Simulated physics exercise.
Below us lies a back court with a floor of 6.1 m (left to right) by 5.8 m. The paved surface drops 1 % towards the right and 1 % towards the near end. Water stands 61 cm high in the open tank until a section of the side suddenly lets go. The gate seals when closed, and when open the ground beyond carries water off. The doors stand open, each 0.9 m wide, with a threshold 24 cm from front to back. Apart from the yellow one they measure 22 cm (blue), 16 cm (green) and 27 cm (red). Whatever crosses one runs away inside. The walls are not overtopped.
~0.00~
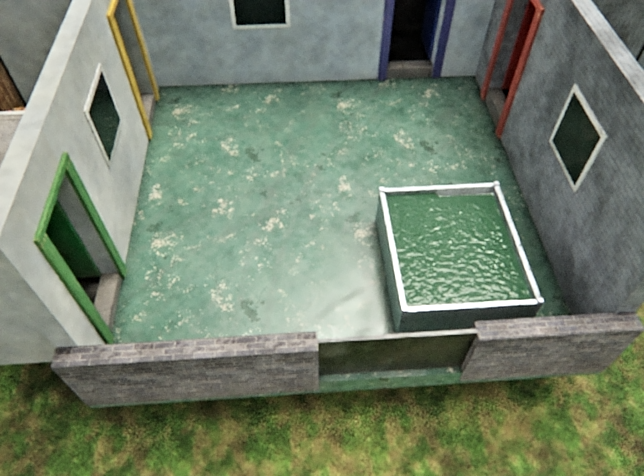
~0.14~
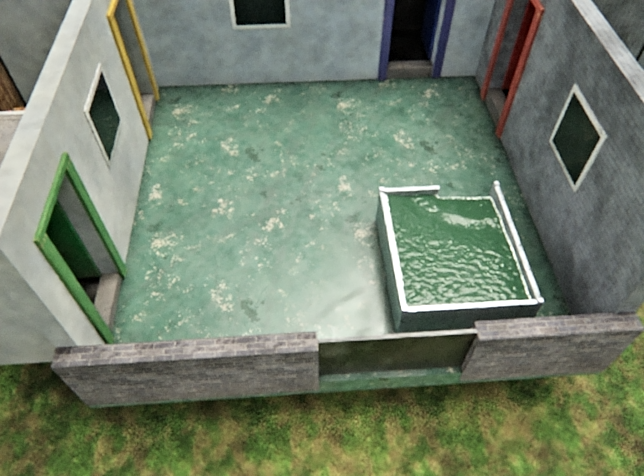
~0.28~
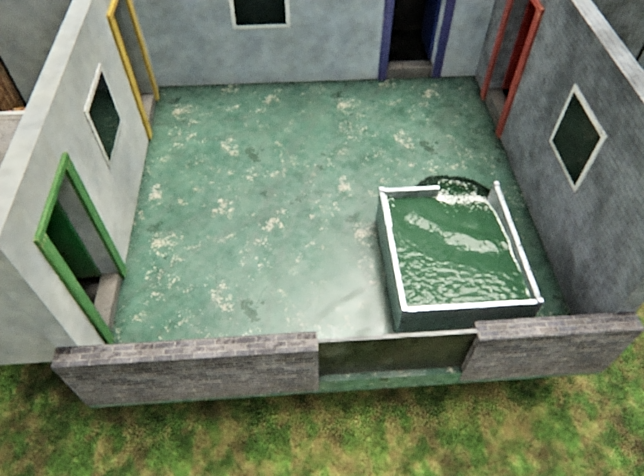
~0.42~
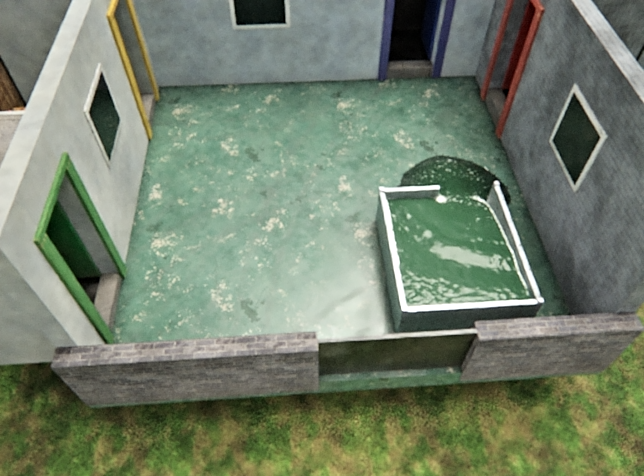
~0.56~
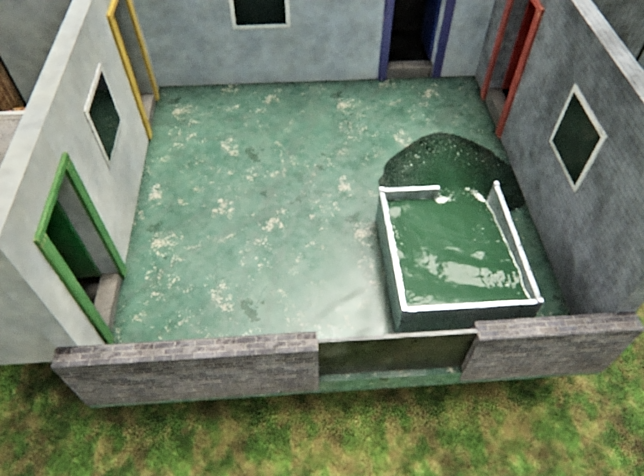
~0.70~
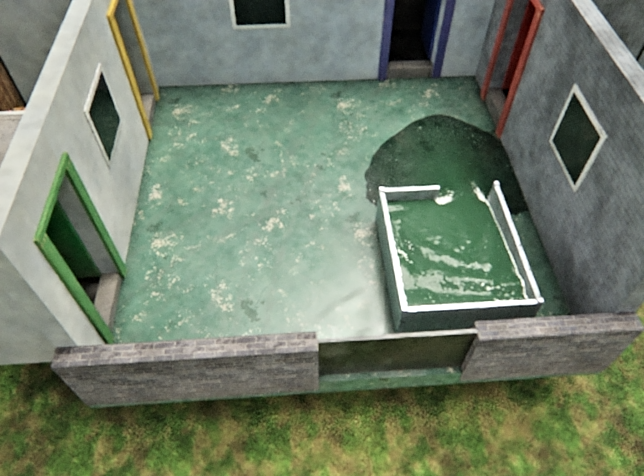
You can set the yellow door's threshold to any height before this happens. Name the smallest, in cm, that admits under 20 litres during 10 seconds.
Close to 7.5 cm is just enough.
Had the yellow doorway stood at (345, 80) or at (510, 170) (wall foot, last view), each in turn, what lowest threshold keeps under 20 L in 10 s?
About 9.5 and 13.0 cm.
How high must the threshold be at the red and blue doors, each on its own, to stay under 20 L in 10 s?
Roughly 12.5 cm at red and 16 cm at blue.
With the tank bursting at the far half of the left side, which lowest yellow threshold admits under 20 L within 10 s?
Some 6.5 cm.
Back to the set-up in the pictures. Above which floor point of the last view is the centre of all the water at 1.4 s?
At about (443, 232).
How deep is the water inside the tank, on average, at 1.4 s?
About 43 cm.
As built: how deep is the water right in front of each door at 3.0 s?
Depths in cm: Blue 20, yellow 0, green 0, red 15.
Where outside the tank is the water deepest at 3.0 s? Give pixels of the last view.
Around (458, 101).
After 1.4 s water covers 25 % of the floor, deepest (34 cm) near (463, 212); it has not reached the yellow door.
After 3.0 s water covers 35 % of the floor, deepest (27 cm) near (458, 101); it has not reached the yellow door.
After 10.0 s water covers 95 % of the floor, deepest (15 cm) near (463, 354); 4 cm at the yellow door, 0 litres in over its 18 cm threshold.
At the yellow door as built, the water arrived by 4.1 s and peaked near 12 cm at 4.8 s.
Run again over the same 10 s with other heights there, 31 litres in over 6.5 cm, 11 litres over 8.5 cm. The limit of 20 litres is kept from about 7.5 cm up.
